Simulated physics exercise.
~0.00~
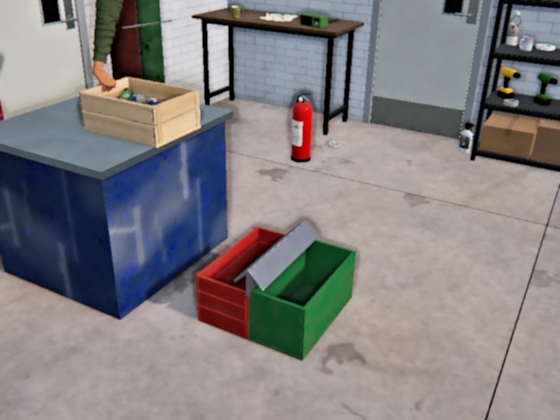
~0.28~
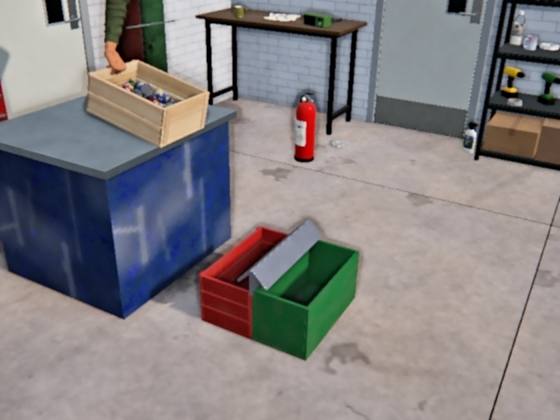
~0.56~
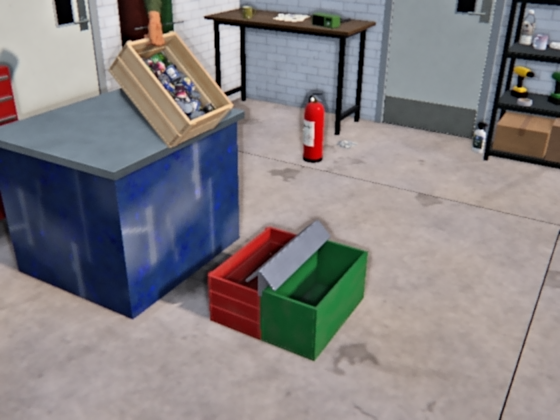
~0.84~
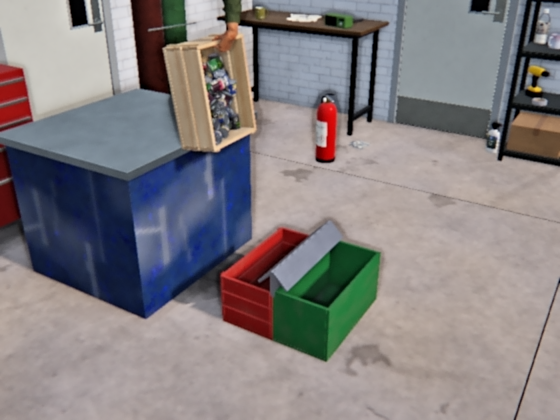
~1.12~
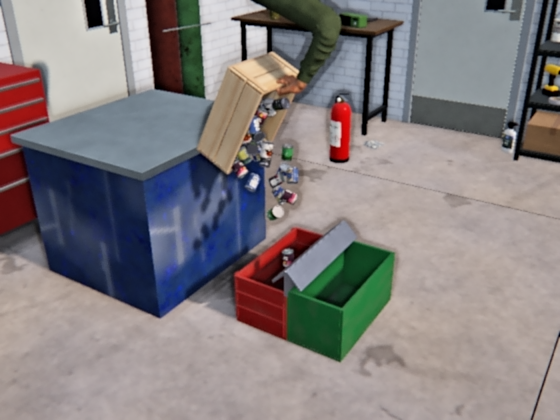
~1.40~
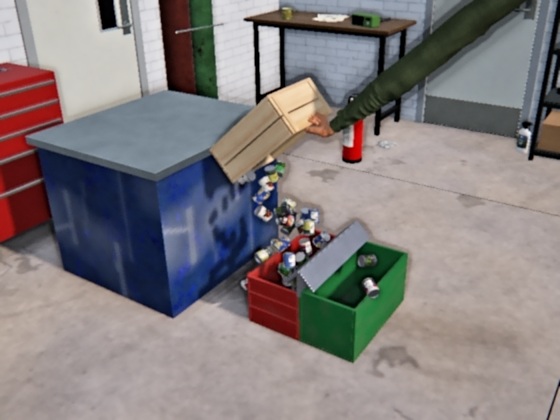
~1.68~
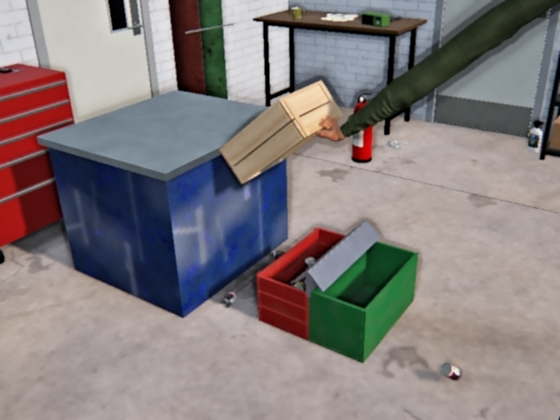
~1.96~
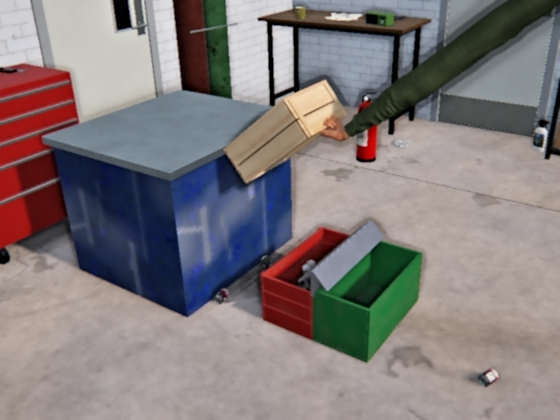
At first, a hand holds a wooden box of small tins on a blue bench in a workshop, with a red trough and a green bin joined by a grey ridge on the floor below. The box tips steadily to the right, standing on end at the bench's edge. Then the tins spill out in a stream, tumbling past the bench toward the trough, while the green-sleeved arm swings across to the right. Soon the box is upended and empty. Most tins have dropped into the red trough, a few lie beside the bench, and one rests beyond the green bin.
